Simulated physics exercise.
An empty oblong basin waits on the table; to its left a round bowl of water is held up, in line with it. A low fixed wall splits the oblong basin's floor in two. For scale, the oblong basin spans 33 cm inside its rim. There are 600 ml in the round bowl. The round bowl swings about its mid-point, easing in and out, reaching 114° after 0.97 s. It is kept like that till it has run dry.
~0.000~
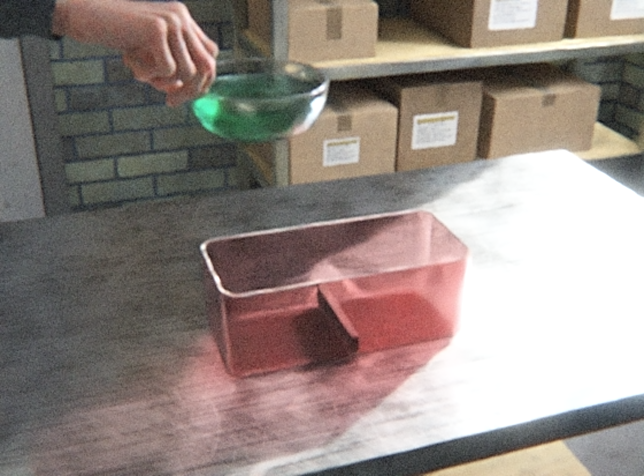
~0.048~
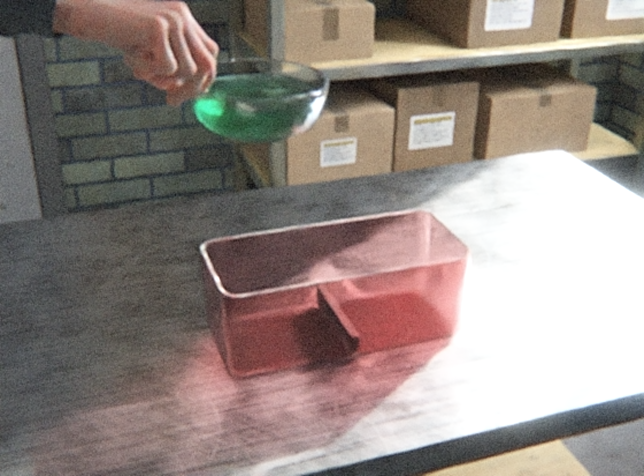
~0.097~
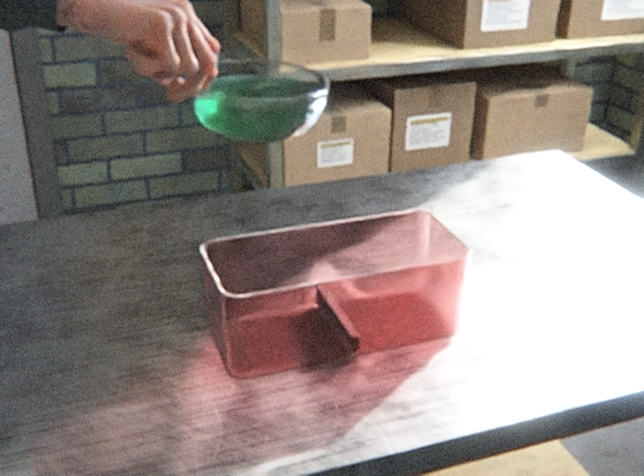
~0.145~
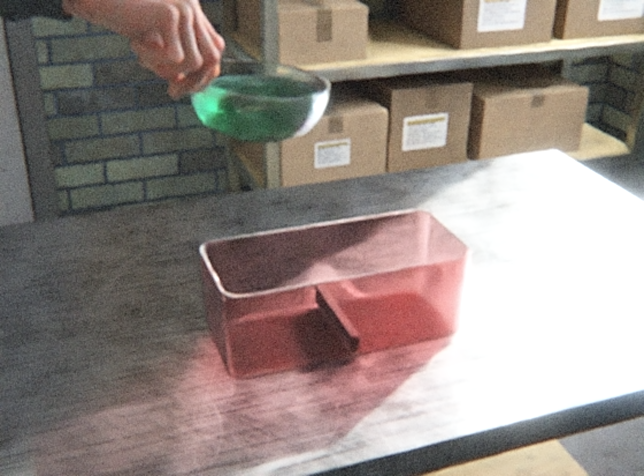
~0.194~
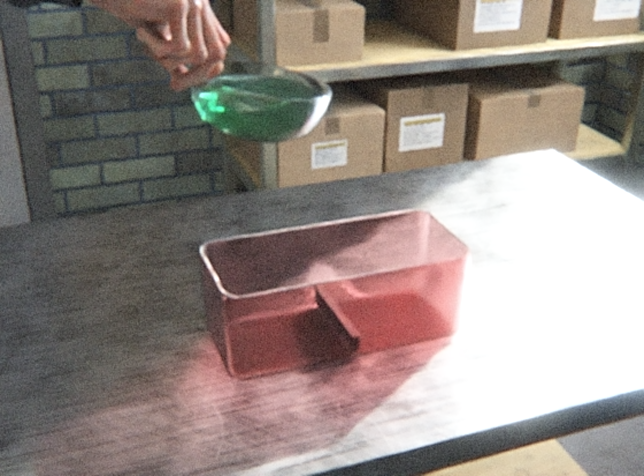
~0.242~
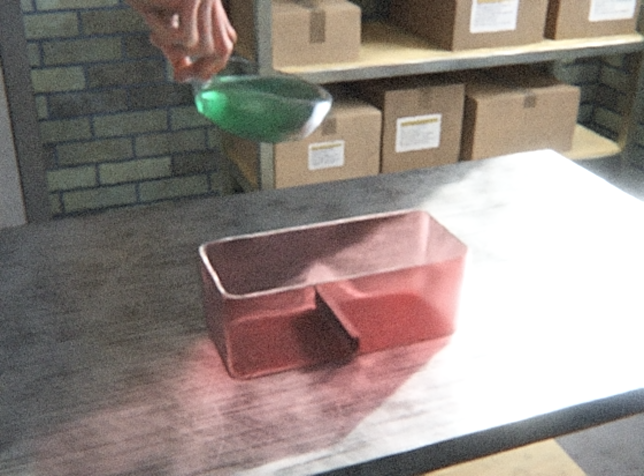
A hand slowly tilts a clear bowl of green liquid above a pink divided container.
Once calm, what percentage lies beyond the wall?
The far part has some 73 per cent.
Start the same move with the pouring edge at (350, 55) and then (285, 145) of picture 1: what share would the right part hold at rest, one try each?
First 75, then 30 per cent.
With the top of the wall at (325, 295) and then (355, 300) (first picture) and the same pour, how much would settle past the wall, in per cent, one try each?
In turn about 85 and 65 per cent.
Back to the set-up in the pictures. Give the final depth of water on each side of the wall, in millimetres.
Left about 8 mm, right about 22 mm.
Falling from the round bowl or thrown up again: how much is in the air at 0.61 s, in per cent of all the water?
Near 56 in a hundred.
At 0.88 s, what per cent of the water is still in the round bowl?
Some 0 per cent.
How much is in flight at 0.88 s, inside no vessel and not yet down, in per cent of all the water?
Near 7 in a hundred.
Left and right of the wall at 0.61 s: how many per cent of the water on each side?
Some 0 per cent left and 22 right.
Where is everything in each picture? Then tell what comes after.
In the first frame, it leans 0°; its right rim is at (323, 74); the water meets the walls at (192, 97) and (319, 86); the oblong basin's rim runs from (211, 270) to (451, 233); the wall's top is at (337, 309).
In the second frame, it leans 1°; its right rim is at (323, 75); the water meets the walls at (192, 97) and (319, 86).
In the third frame, it leans 3°; its right rim is at (324, 77); the water meets the walls at (193, 96) and (319, 87).
In the fourth frame, it leans 6°; its right rim is at (325, 81); the water meets the walls at (193, 95) and (319, 88).
In the fifth frame, it leans 11°; its right rim is at (325, 87); the water meets the walls at (195, 94) and (320, 89).
In the sixth frame, it leans 17°; its right rim is at (325, 93); the water meets the walls at (197, 94) and (322, 90).
Then, 0.61 s in, the tilt is 79° and 22 per cent is still to pour, 0 is left of the wall and 21 right of it.
Then, 0.88 s in, the tilt is 112° and 0 per cent is still to pour, 20 is left of the wall and 74 right of it.
Then, 1.16 s in, the tilt is 114° and 0 per cent is still to pour, 25 is left of the wall and 73 right of it.
Then, 1.47 s in, the tilt is 114° and 0 per cent is still to pour, 26 is left of the wall and 73 right of it.
Finally, 26 per cent lies left of the wall, 73 right of it and 2 outside.
